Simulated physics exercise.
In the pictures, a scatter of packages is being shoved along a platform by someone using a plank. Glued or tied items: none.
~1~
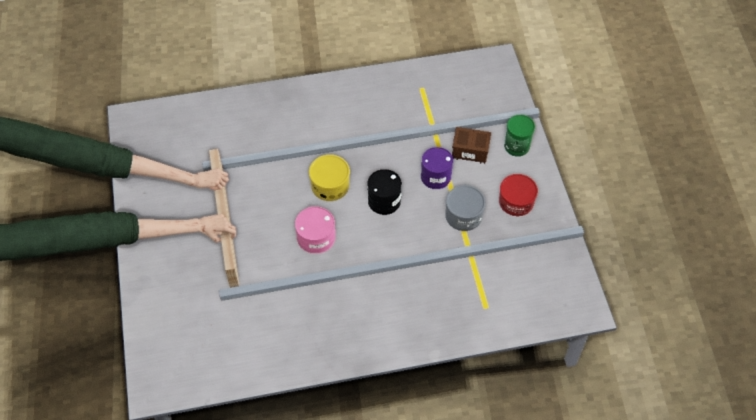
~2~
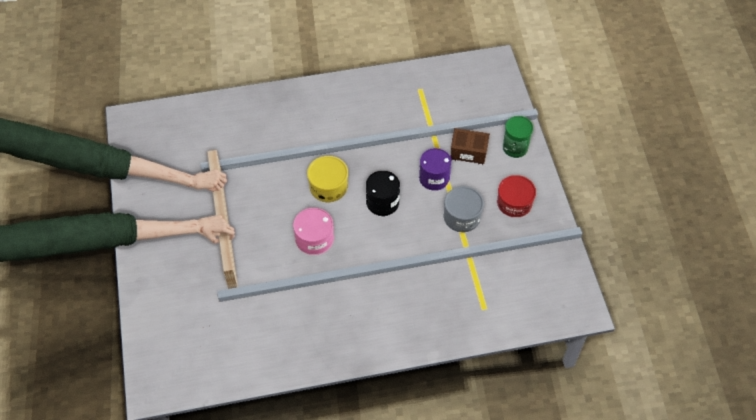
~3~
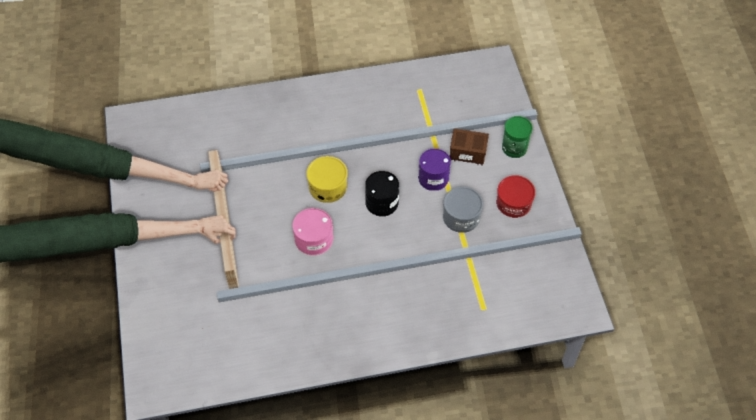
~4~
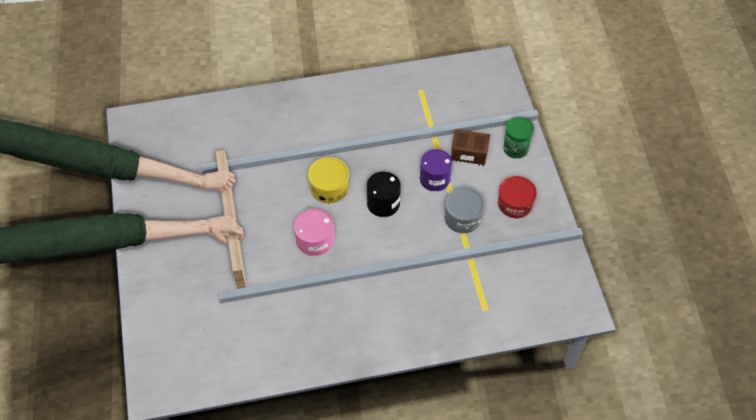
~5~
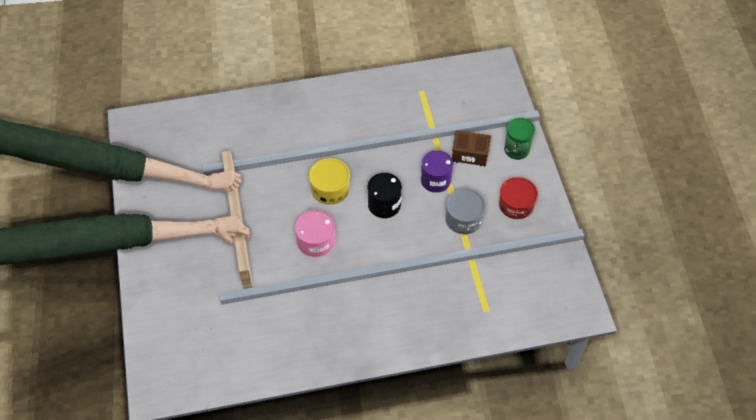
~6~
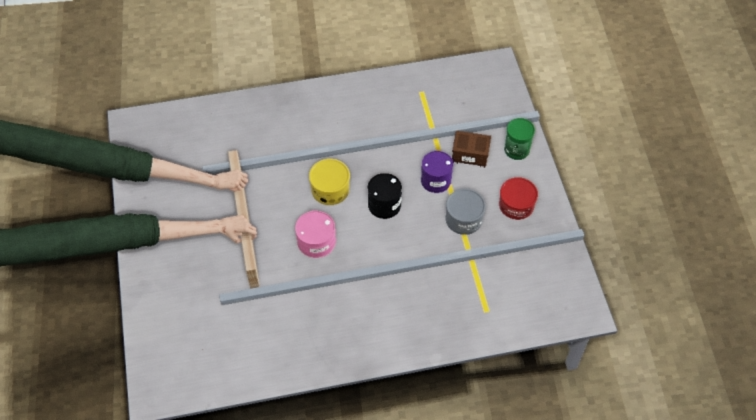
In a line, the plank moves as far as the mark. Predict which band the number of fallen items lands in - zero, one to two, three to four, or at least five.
The number that fall lands in the band zero.
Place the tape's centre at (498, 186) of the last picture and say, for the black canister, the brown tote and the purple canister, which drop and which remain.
Short version: The black canister sits tight, the brown tote sits tight, the purple canister sits tight.
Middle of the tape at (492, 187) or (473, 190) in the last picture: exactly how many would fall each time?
First try 2, second try 0.
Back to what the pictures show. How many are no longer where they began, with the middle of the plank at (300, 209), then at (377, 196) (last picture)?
First 1, then 3.
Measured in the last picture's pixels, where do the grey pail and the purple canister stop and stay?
Final centres, first then second: (516, 204), (492, 165).
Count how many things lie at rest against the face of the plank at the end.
I count 3 of them.
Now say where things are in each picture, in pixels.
The first frame shows green pail (519, 136); red pail (518, 196); brown tote (471, 146); plank (224, 218); tape (452, 190).
The second frame shows red pail (516, 197); purple canister (435, 170).
The third frame shows brown tote (469, 147); black canister (382, 194).
The fourth frame shows green pail (518, 138); grey pail (464, 211).
The fifth frame shows red pail (518, 199); yellow pail (330, 182).
The sixth frame shows green pail (519, 140); red pail (518, 199); brown tote (471, 149); plank (244, 219); tape (452, 194).
A little later, none off yet; green pail at rest near (519, 140); red pail at rest near (518, 199); brown tote at rest near (471, 149).
When it is over, the number that fall off is zero.
